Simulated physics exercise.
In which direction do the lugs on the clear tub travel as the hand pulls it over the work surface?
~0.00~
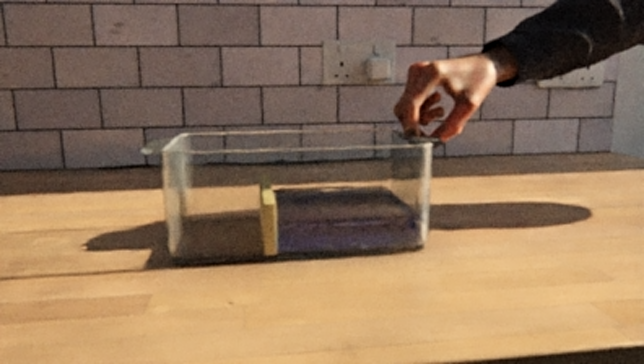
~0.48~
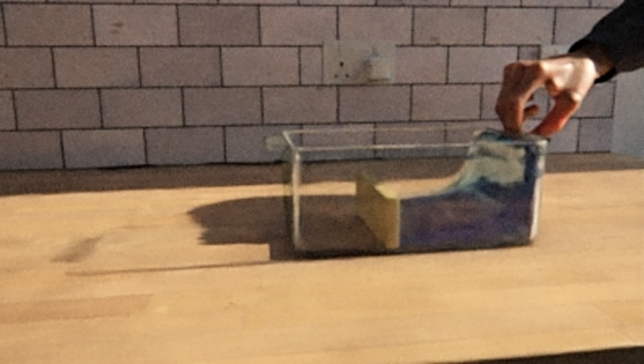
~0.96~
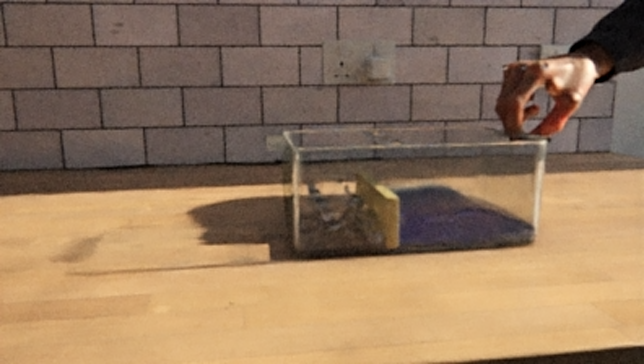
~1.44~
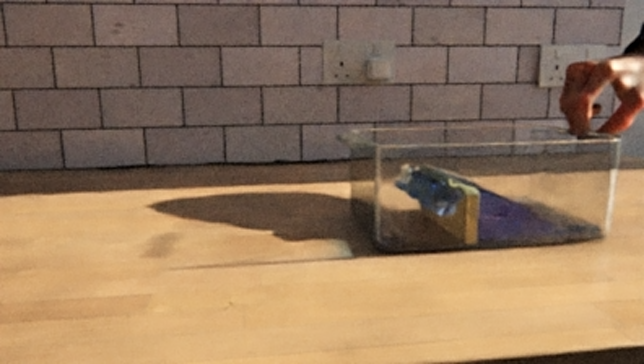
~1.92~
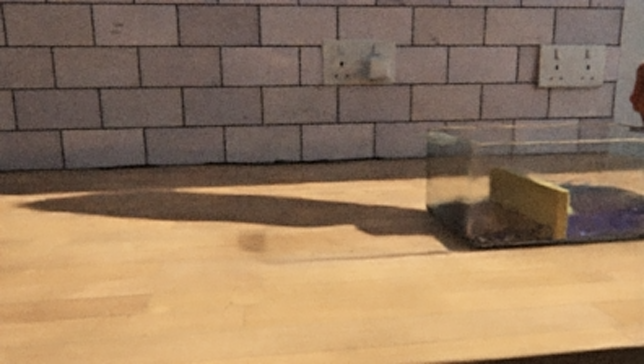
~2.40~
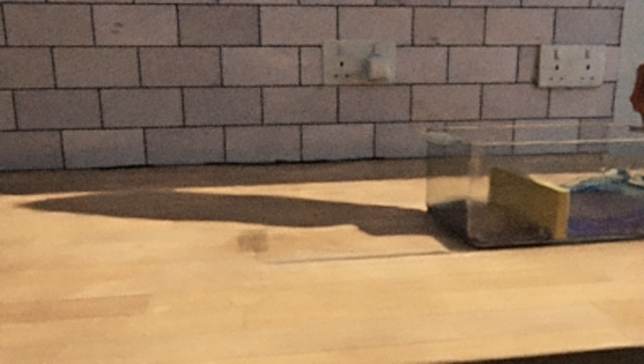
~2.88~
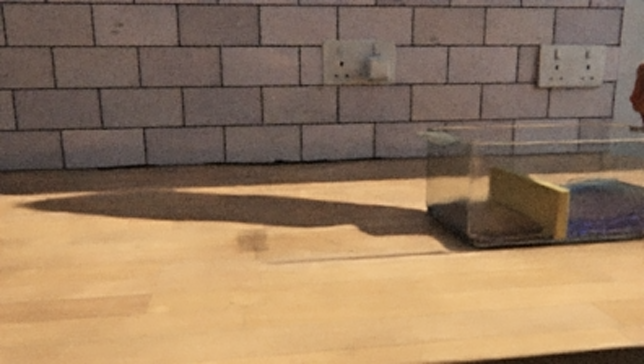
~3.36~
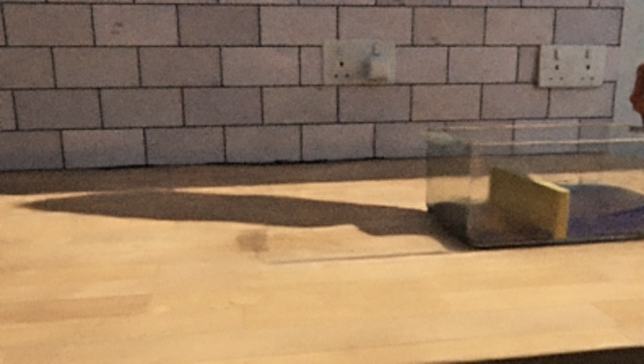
The lugs travel to the right along with the tub.
